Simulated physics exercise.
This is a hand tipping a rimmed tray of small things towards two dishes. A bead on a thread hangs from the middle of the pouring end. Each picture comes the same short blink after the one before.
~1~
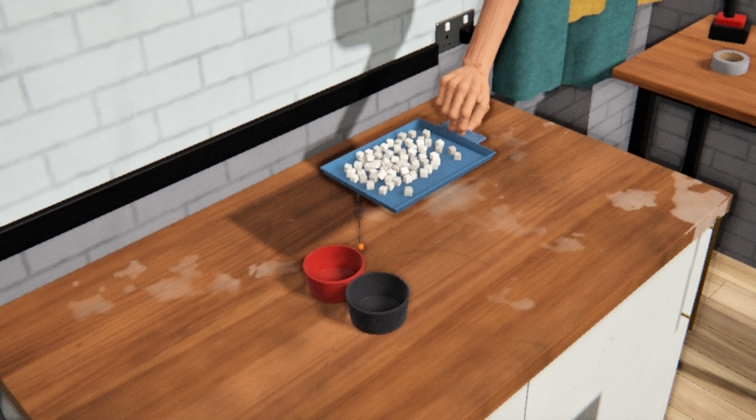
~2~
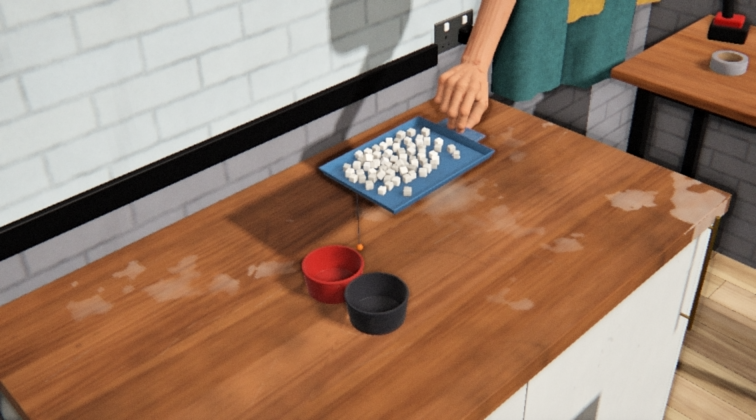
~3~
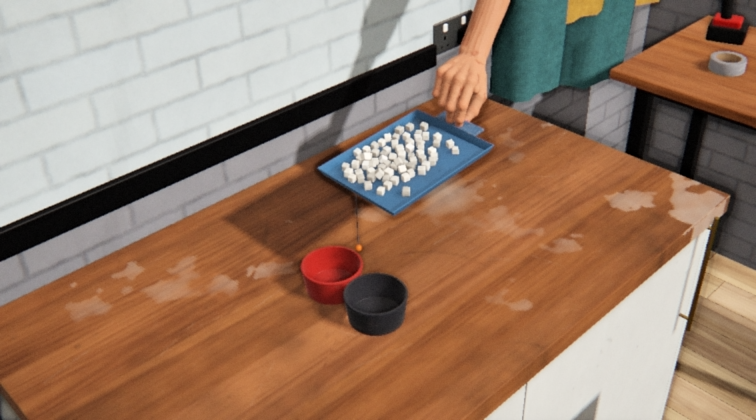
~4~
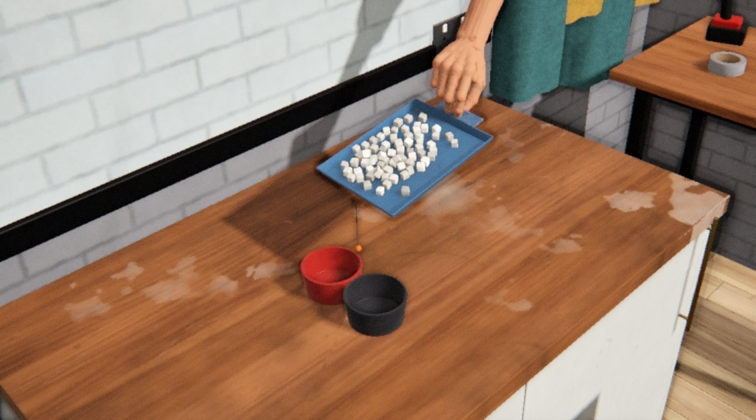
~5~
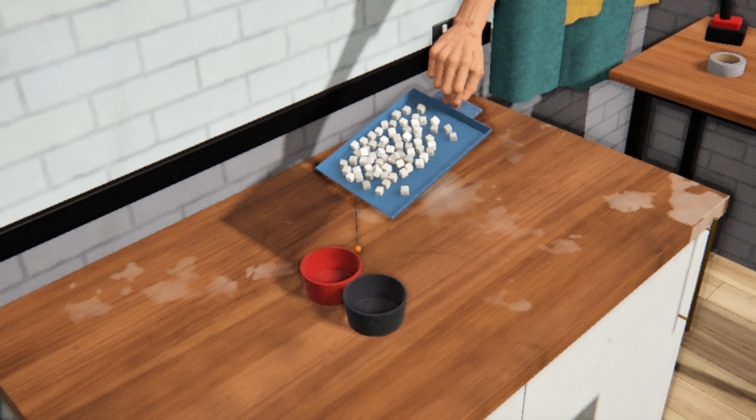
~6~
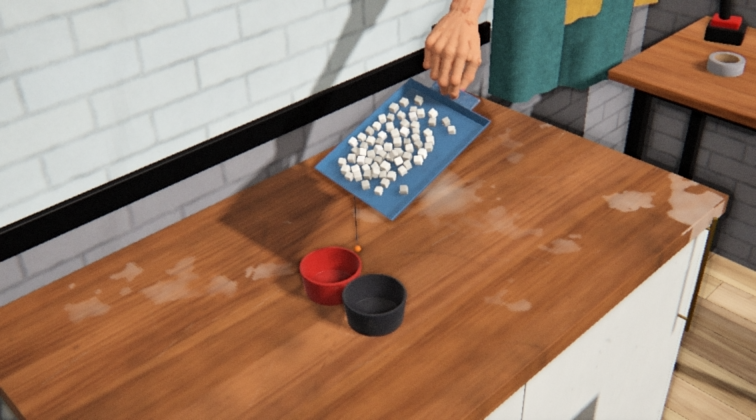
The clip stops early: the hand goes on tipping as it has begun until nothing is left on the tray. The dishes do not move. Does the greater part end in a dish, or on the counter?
Together they catch the larger part.
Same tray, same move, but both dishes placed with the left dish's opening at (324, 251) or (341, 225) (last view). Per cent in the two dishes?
The first gives 60 %, the second 0 %.
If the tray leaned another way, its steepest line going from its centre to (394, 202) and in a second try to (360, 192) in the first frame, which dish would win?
The first try: The right dish. The second: The left dish.
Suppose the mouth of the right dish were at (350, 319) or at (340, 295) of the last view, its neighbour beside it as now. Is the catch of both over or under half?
At the first place under half, at the second below a half.
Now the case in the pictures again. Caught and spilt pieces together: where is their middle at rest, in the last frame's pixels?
Near (369, 309).
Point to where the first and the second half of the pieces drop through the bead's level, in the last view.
First near (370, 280), later near (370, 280).
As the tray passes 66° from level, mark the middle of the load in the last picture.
Around (371, 201).
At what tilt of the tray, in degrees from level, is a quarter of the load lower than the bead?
Roughly 75°.
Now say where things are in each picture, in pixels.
In the first frame, corners of the pouring end (326, 167) and (396, 206), level; middle of the load (395, 161), sugar cubes; left dish (312, 286); right dish (355, 316); bead on its thread (360, 247).
In the second frame, corners of the pouring end (324, 167) and (395, 207), level; middle of the load (394, 160).
In the third frame, corners of the pouring end (323, 168) and (393, 209), tipped barely, lowest at the right corner; middle of the load (393, 157).
In the fourth frame, corners of the pouring end (322, 167) and (393, 211), tipped a little, lowest at the right corner; middle of the load (392, 153).
In the fifth frame, corners of the pouring end (321, 167) and (392, 213), tipped clearly, lowest at the right corner; middle of the load (390, 150).
In the sixth frame, corners of the pouring end (320, 167) and (392, 215), tipped clearly, lowest at the right corner; middle of the load (388, 147); left dish (309, 288); right dish (352, 318).
Just after the last frame, tray tipped steeply; roughly two thirds on the tray; about a tenth in the right dish; roughly a quarter in the air.
A moment on, tray tipped past a quarter turn; roughly two thirds in the right dish; roughly a quarter in the left dish; about a tenth outside both; about a tenth in the air.
Further on, tray tipped past a quarter turn; roughly two thirds in the right dish; roughly a quarter in the left dish; about a tenth outside both.
When it is over, tray tipped past a quarter turn; roughly two thirds in the right dish; roughly a quarter in the left dish; about a tenth outside both.
